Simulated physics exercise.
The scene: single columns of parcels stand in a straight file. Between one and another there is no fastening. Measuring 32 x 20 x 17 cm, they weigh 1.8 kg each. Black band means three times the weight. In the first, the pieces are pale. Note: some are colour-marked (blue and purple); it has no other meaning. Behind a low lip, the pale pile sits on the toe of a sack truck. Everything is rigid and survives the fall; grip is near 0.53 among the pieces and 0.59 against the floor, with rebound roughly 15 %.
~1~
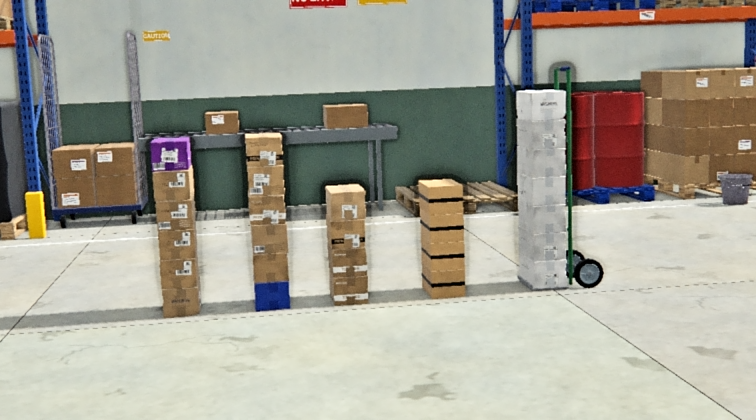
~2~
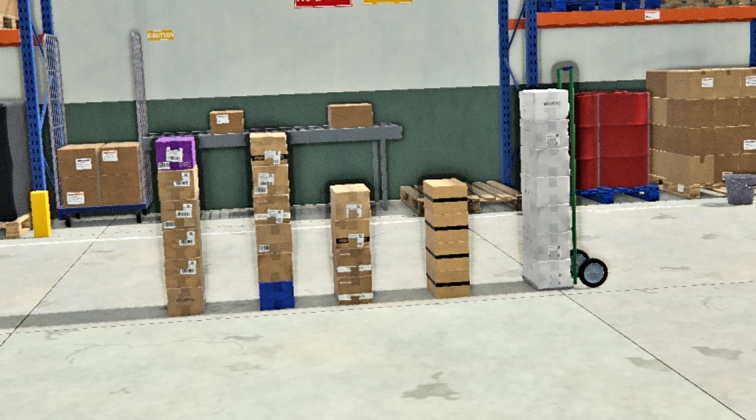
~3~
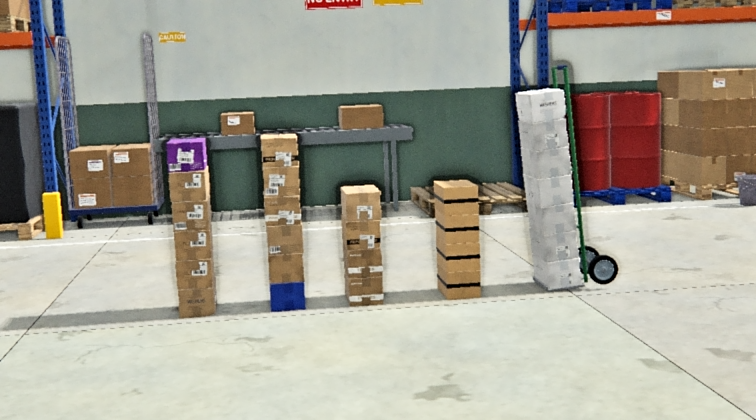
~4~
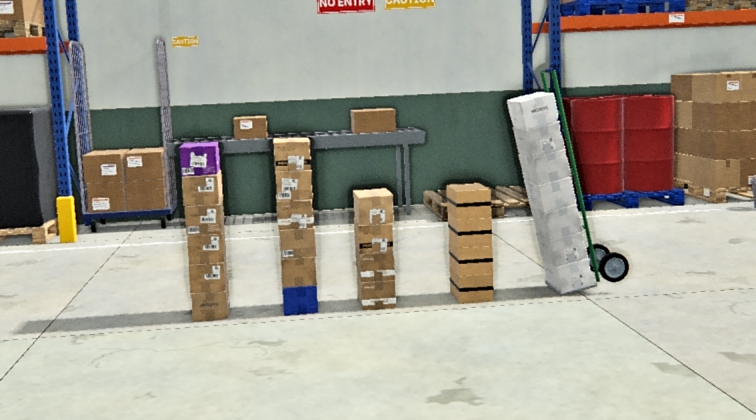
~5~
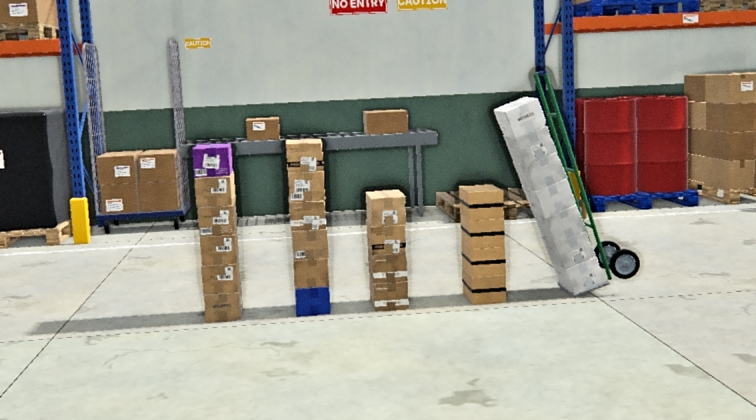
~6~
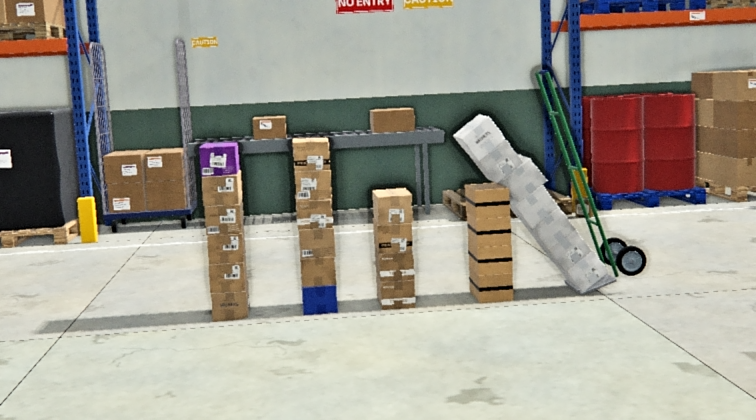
Warehouse floor with a file of parcel columns, the pale stack on a green sack truck tilting left toward its unmoving neighbours.
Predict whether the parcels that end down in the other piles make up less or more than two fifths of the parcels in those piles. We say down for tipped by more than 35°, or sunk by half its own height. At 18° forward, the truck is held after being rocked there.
They make up less than two fifths.
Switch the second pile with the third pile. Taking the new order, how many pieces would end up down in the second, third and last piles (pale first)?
Second 0, third 0, last 0.
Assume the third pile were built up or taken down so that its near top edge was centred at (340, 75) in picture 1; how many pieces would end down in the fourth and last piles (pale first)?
Fourth 0, last 0.
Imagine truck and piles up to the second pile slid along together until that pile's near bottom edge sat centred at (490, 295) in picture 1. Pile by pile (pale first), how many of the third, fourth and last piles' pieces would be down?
That would give third 0, fourth 0 and last 0.
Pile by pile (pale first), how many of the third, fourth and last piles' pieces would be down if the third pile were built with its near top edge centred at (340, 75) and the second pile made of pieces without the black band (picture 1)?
Counts down - third: 8; fourth: 5; last: 5.
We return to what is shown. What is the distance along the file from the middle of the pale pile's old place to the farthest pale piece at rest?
Around 100 centimetres.
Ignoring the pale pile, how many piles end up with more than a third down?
0 altogether.
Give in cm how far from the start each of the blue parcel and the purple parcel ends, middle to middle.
Blue shifts 0 cm and purple shifts 0 cm.
Then, 0.09 s past the last view, 7 of the pale pile down; none of the 20 other parcels down.
Then, 0.33 s past the last view, 7 of the pale pile down; none of the 20 other parcels down, 3 disturbed.
Then, 0.63 s past the last view, 7 of the pale pile down; none of the 20 other parcels down, 5 disturbed.
In the end, 7 of the pale pile down; none of the 20 other parcels down, 2 disturbed; blue parcel unmoved; purple parcel unmoved. That is 0 per cent. From the last view, middles, blue parcel near (319, 294), purple parcel near (220, 159).
